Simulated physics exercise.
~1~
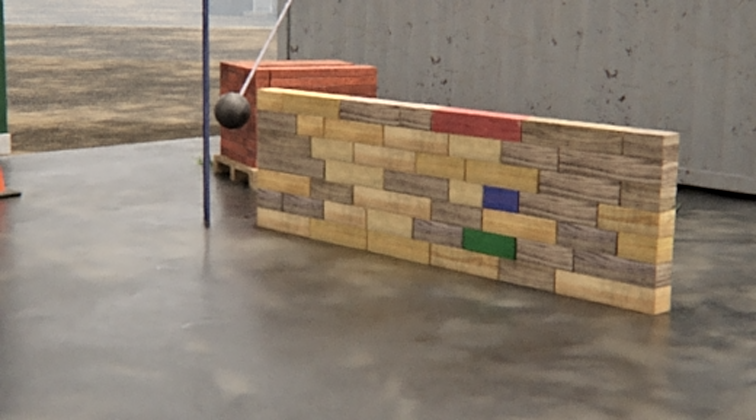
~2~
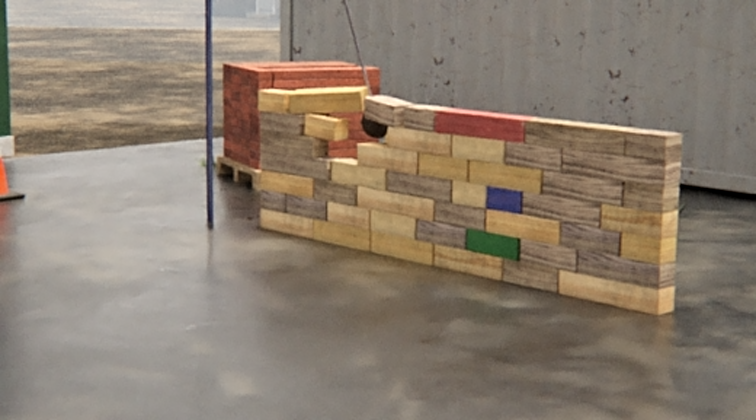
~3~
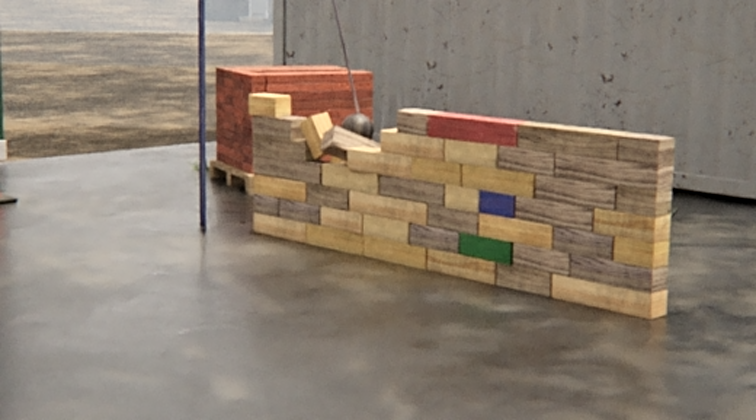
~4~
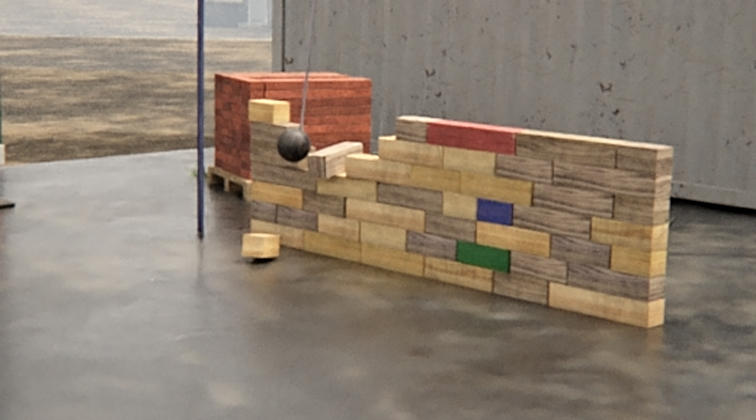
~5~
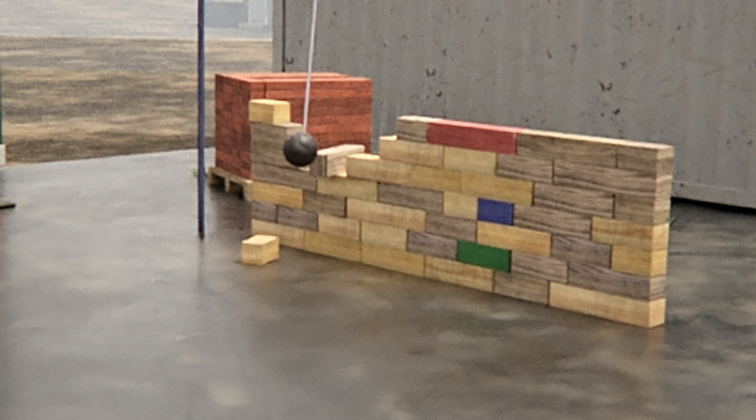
At first, a dark ball on a line hangs at the left end of a long, low wall of pale and grey-brown wooden blocks, with a reddish stack on a pallet behind it. The ball swings right into the upper left of the wall, knocking blocks out of place near the top. It then swings back left through the gap as one block tips and another turns askew. A pale block drops to the floor in front, and the ball drifts slightly right again. By the end, the wall has a notch at its upper left, while the red, blue and green blocks remain in place.
